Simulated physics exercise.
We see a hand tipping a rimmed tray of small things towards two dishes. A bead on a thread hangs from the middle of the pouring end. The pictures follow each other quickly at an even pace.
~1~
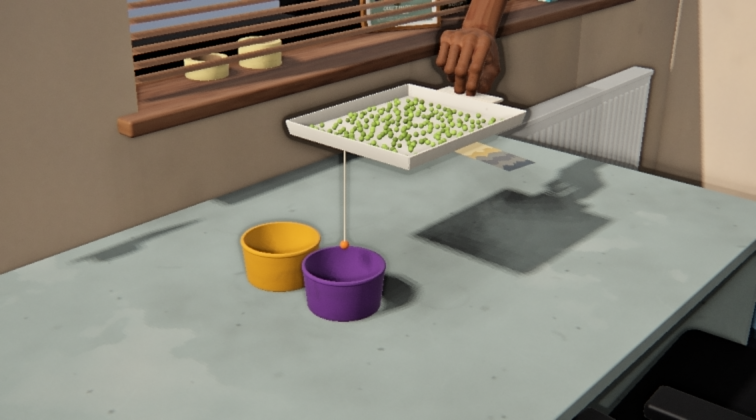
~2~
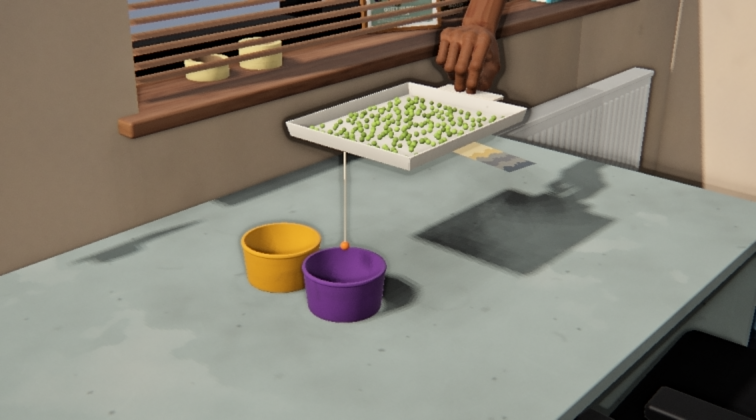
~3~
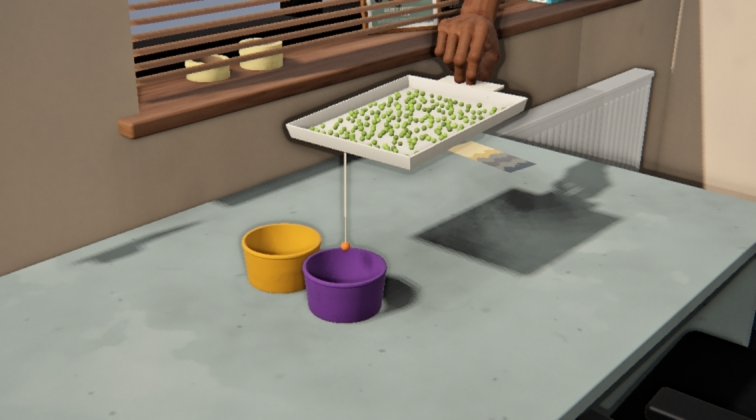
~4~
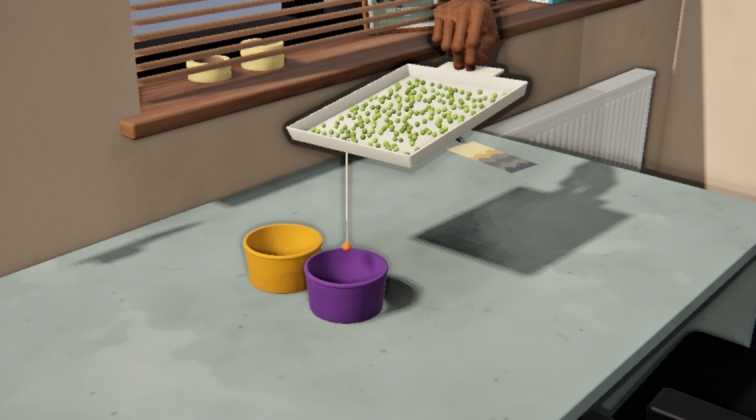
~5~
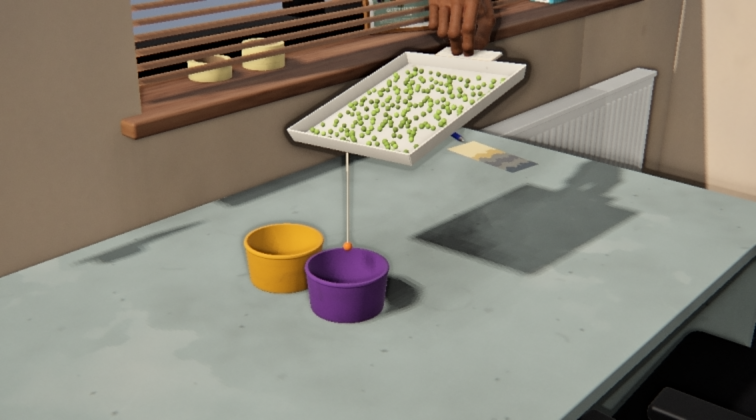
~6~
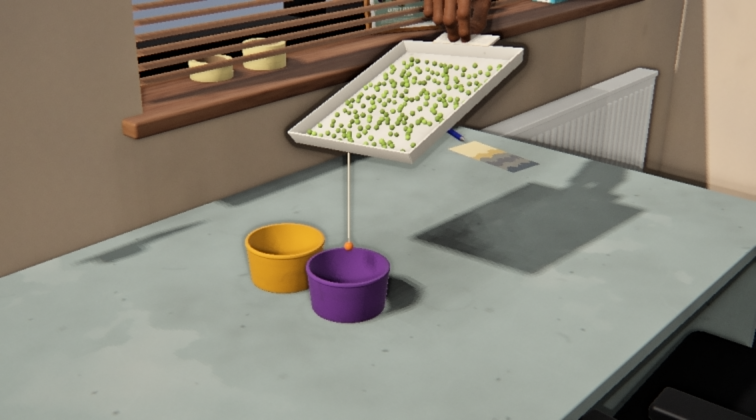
On a grey table, a hand gradually tilts a white tray of green peas above two bowls.
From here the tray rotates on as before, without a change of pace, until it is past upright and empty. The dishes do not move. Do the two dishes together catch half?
Together they catch the larger part.
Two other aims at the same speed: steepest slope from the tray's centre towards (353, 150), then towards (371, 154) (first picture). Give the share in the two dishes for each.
The first gives 40 %, the second 30 %.
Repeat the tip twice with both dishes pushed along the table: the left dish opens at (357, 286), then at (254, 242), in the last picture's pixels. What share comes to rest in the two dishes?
Roughly 10 per cent, and 70 per cent.
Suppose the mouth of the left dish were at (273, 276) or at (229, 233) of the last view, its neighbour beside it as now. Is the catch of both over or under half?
At the first place the smaller part, at the second above a half.
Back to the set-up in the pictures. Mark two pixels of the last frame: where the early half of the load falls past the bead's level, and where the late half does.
At about (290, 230), then at (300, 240).
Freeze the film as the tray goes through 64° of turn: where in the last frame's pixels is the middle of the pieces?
Near (328, 139).
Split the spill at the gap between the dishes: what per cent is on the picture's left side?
It comes to 90 per cent or so.
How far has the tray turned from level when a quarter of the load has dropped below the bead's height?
Roughly 105°.
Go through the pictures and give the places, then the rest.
The first frame shows corners of the pouring end (290, 121) and (409, 155), level; middle of the load (410, 124), dried peas; left dish (253, 266); right dish (316, 294); bead on its thread (345, 245).
The second frame shows corners of the pouring end (291, 122) and (409, 156), level; middle of the load (411, 124).
The third frame shows corners of the pouring end (291, 124) and (409, 155), tipped barely, lowest at the left corner; middle of the load (411, 119).
The fourth frame shows corners of the pouring end (291, 127) and (409, 154), tipped a little, lowest at the left corner; middle of the load (411, 112).
The fifth frame shows corners of the pouring end (291, 129) and (409, 152), tipped clearly, lowest at the left corner; middle of the load (410, 105).
The sixth frame shows corners of the pouring end (292, 131) and (408, 151), tipped clearly, lowest at the left corner; middle of the load (406, 99), roughly half on the move; left dish (257, 267); right dish (320, 296).
Just after the last frame, tray tipped steeply; the larger part on the tray; just a few in the left dish; about a tenth in the air.
A moment on, tray tipped past a quarter turn; roughly two thirds on the tray; just a few in the right dish; roughly a quarter in the left dish; about a tenth outside both; about a tenth in the air.
Further on, tray tipped past a quarter turn; about a tenth in the right dish; roughly half in the left dish; roughly a third outside both.
When it is over, tray tipped past a quarter turn; about a tenth in the right dish; roughly half in the left dish; roughly a third outside both.
